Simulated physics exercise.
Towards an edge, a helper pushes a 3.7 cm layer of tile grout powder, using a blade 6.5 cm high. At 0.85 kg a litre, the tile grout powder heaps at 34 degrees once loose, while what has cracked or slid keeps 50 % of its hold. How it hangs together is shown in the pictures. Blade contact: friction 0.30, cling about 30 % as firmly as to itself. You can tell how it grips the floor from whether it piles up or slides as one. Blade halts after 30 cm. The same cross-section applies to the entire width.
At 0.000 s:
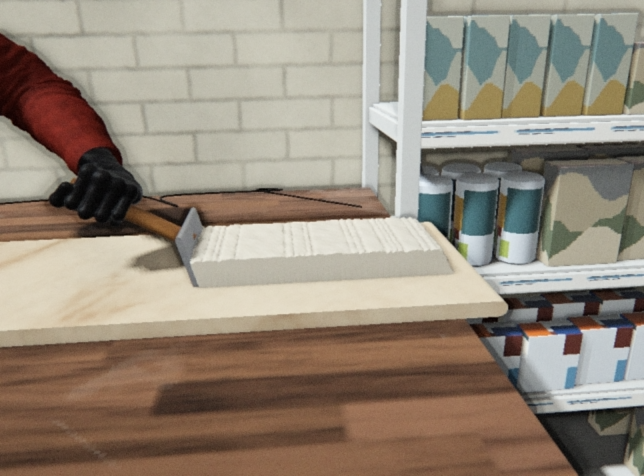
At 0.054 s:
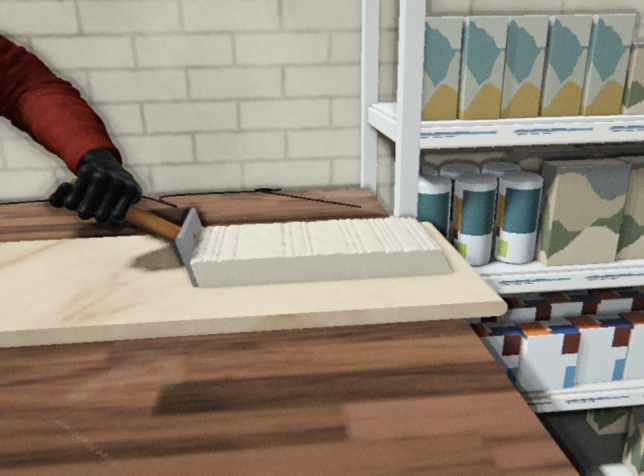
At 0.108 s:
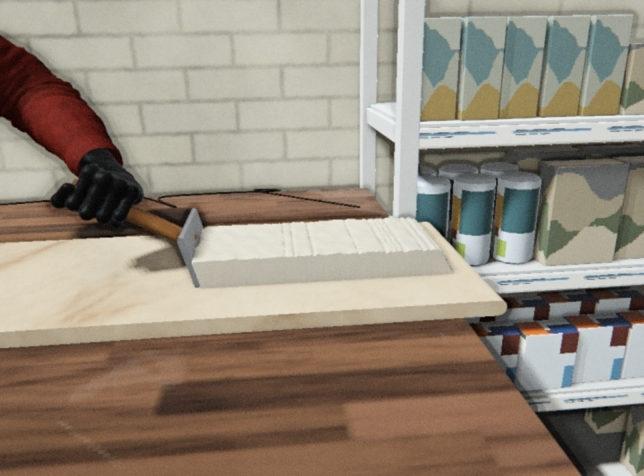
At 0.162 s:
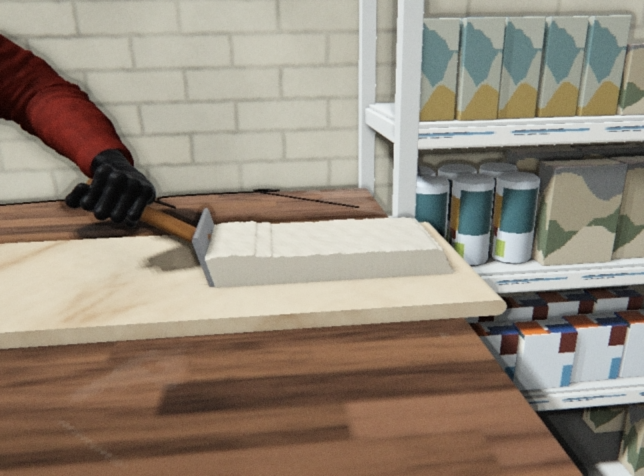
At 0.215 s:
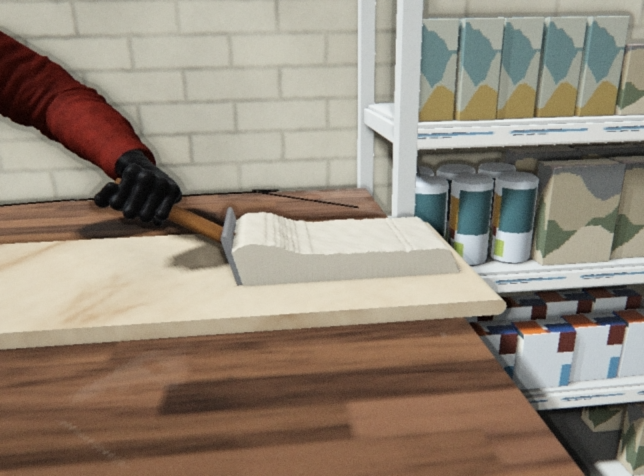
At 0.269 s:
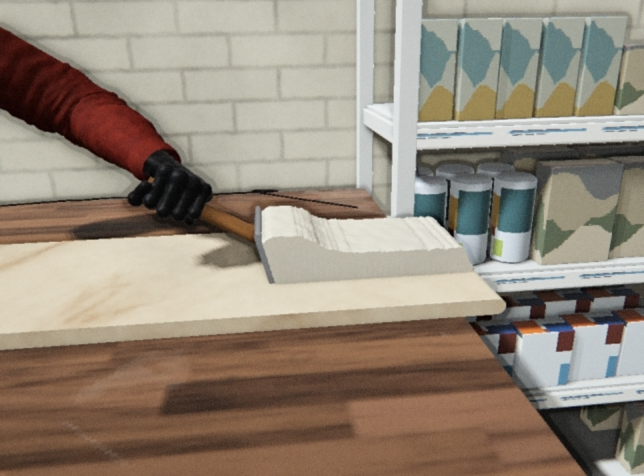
A black-gloved hand held a blade still against a flat slab of pale powder on a board, then pushed it to the right, and the powder bunched up higher against the blade.
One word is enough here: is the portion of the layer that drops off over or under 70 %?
Over.
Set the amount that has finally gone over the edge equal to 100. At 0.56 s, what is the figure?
40 per cent.
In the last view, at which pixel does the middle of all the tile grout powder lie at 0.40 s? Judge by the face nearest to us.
It sits close to (431, 260).
By 0.40 s, 0 % has gone over the edge.
By 0.56 s, 37 % has gone over the edge.
By 0.72 s, 75 % has gone over the edge.
By 0.88 s, 91 % has gone over the edge.
By 1.09 s, at the end, 93 % has gone over the edge.
